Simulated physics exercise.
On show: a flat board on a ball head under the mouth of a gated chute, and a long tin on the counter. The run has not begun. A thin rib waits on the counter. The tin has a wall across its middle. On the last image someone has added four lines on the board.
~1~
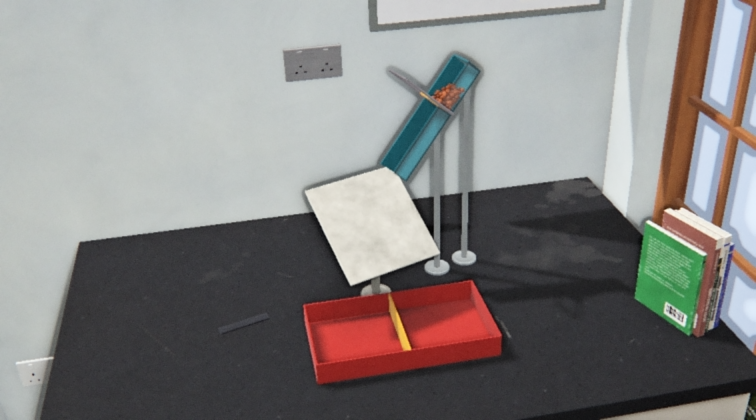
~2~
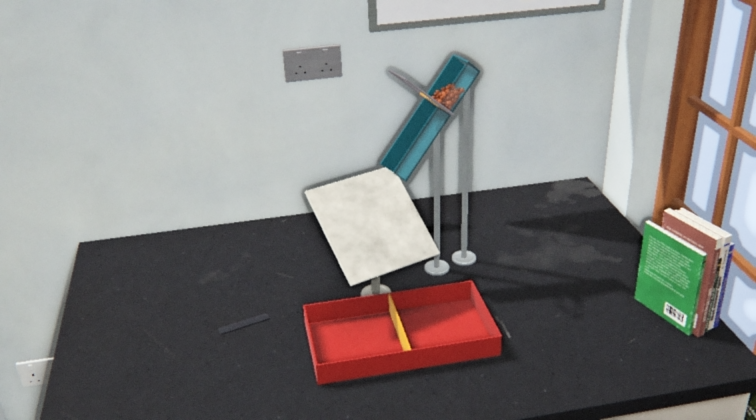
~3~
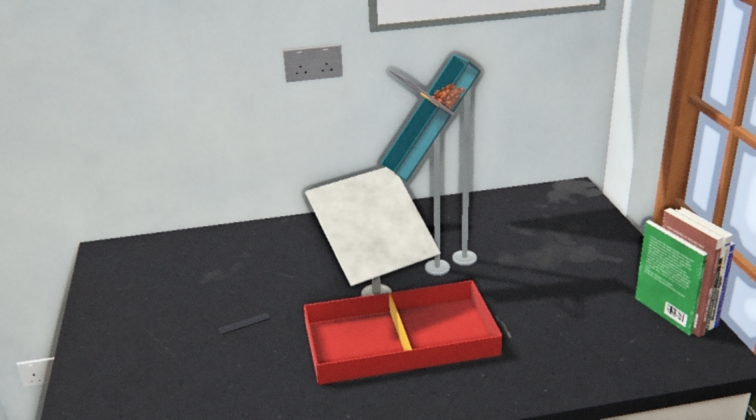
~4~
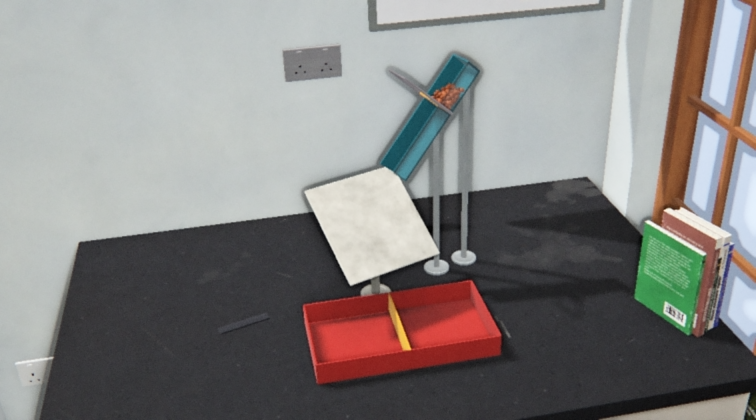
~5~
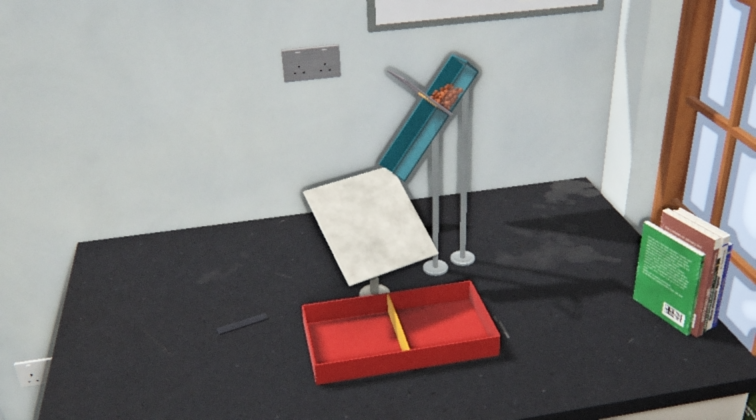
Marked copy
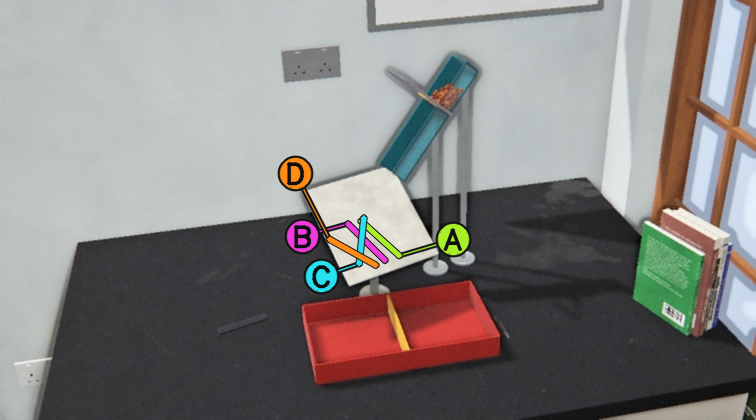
Nothing moves except for a very slight shift of the view: orange-brown pellets sit behind a closed gate in a tilted teal chute, above a sloping pale board and a red tin with a yellow divider on a black counter.
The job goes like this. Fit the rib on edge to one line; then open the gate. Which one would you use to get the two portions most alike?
I would pick line C.
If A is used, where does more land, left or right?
More lands on the right.
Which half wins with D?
Right.
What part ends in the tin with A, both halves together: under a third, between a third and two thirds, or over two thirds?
Over two thirds.
On the marked copy, line A from (360, 221) to (399, 255); line B from (347, 223) to (384, 260); line C from (363, 217) to (359, 263); line D from (329, 239) to (375, 265).
With A, of what is caught, about a tenth in the left half, the larger part in the right.
With B, of what is caught, just a few in the left half, almost all in the right.
With C, of what is caught, roughly two thirds in the left half, roughly a third in the right.
With D, of what is caught, about a tenth in the left half, the larger part in the right.
